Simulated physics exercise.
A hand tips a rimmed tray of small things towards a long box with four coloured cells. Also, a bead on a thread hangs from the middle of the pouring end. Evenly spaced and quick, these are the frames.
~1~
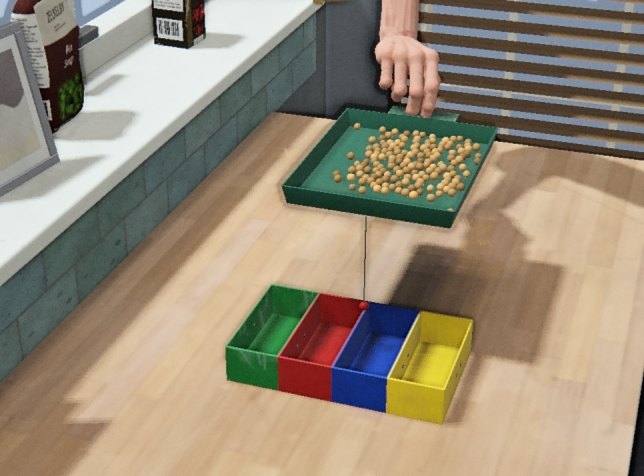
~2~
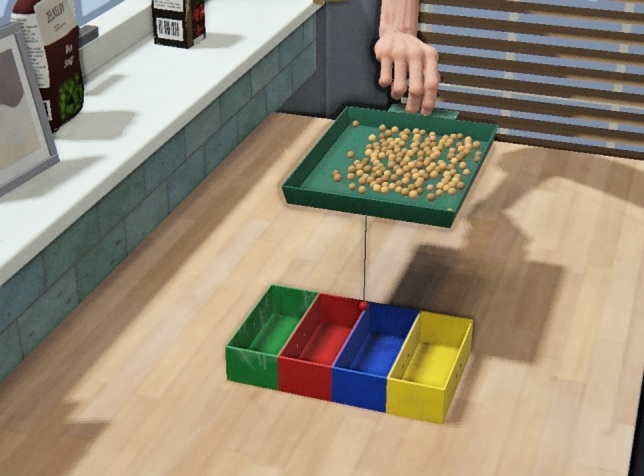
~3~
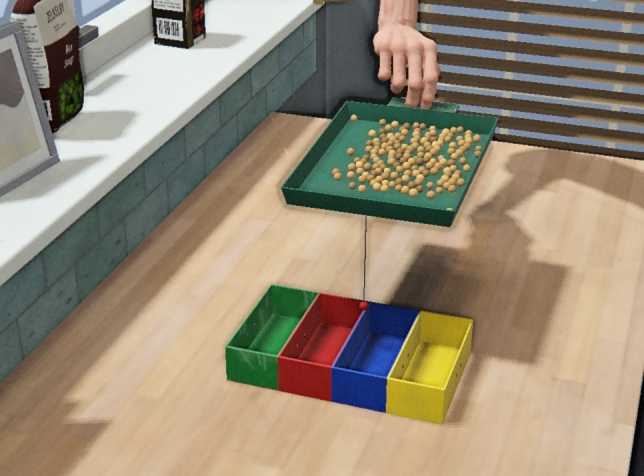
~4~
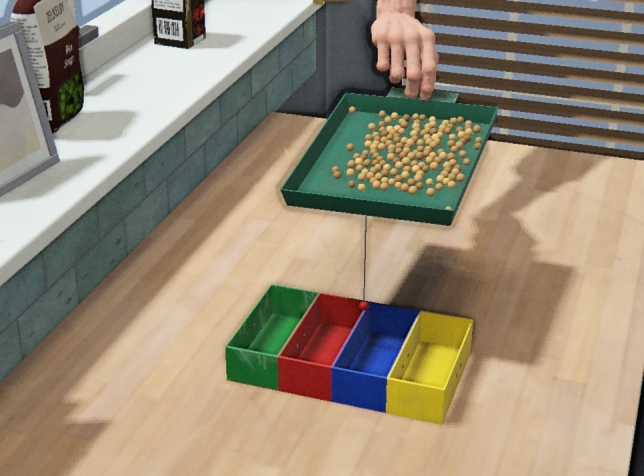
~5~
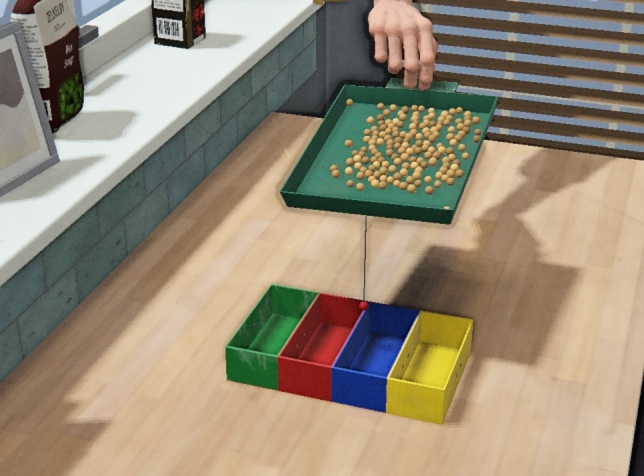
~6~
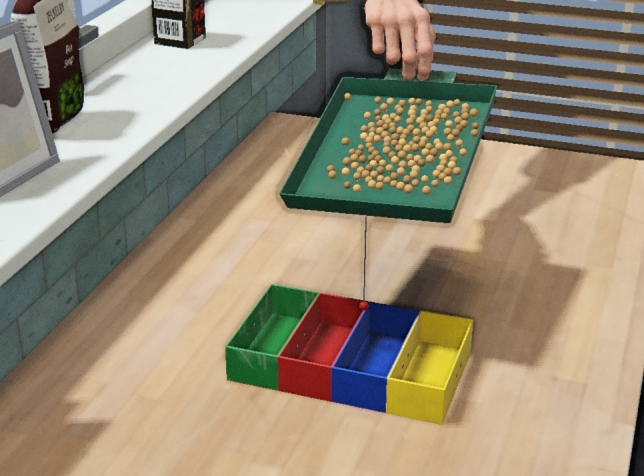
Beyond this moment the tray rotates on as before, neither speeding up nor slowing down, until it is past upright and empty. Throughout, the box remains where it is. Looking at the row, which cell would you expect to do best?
I would expect the green cell to do best.
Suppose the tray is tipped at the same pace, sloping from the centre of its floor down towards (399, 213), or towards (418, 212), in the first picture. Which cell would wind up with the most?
The cell in yellow, then yellow.
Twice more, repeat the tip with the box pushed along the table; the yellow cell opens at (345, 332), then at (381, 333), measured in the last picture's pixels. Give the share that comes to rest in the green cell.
Around 0 and around 0 per cent, in that order.
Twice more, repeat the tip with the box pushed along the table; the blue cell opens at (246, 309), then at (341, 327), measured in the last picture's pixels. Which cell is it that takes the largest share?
The answer is yellow for the first try and the red one for the second.
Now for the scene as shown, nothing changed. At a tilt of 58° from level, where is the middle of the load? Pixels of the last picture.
I'd mark the middle close to (334, 195).
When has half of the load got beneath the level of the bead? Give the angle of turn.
95°, roughly.
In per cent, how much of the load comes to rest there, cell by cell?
The green cell gets about 60, the red cell about 30, the blue cell about 0 and the yellow cell about 0.
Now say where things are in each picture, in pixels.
The first frame shows corners of the pouring end at (287, 184) and (451, 209), level; middle of the load at (416, 164), round wooden beads; bead on its thread at (364, 306); green cell at (252, 365); red cell at (305, 376); blue cell at (359, 386); yellow cell at (415, 398).
The second frame shows corners of the pouring end at (287, 185) and (451, 209), level; middle of the load at (416, 163).
The third frame shows corners of the pouring end at (286, 186) and (451, 208), tipped barely, lowest at the left corner; middle of the load at (416, 159).
The fourth frame shows corners of the pouring end at (286, 188) and (450, 208), tipped a little, lowest at the left corner; middle of the load at (416, 153).
The fifth frame shows corners of the pouring end at (285, 190) and (449, 207), tipped a little, lowest at the left corner; middle of the load at (415, 148).
The sixth frame shows corners of the pouring end at (285, 192) and (449, 206), tipped a little, lowest at the left corner; middle of the load at (412, 145), all on the move; green cell at (252, 365); red cell at (305, 376); blue cell at (359, 386); yellow cell at (415, 398).
Soon, tray tipped steeply; nearly all on the tray; a small part falling or outside the box.
A while on, tray tipped right over; about a quarter on the tray; about a third in the green cell; about a quarter in the red cell; a stray few in the blue cell; about a quarter falling or outside the box.
Towards the end, tray tipped past a quarter turn; about two thirds in the green cell; about a quarter in the red cell; a stray few in the blue cell; a small part falling or outside the box.
Finally, tray tipped past a quarter turn; about two thirds in the green cell; about a quarter in the red cell; a stray few in the blue cell; none in the yellow cell; a small part outside the box.
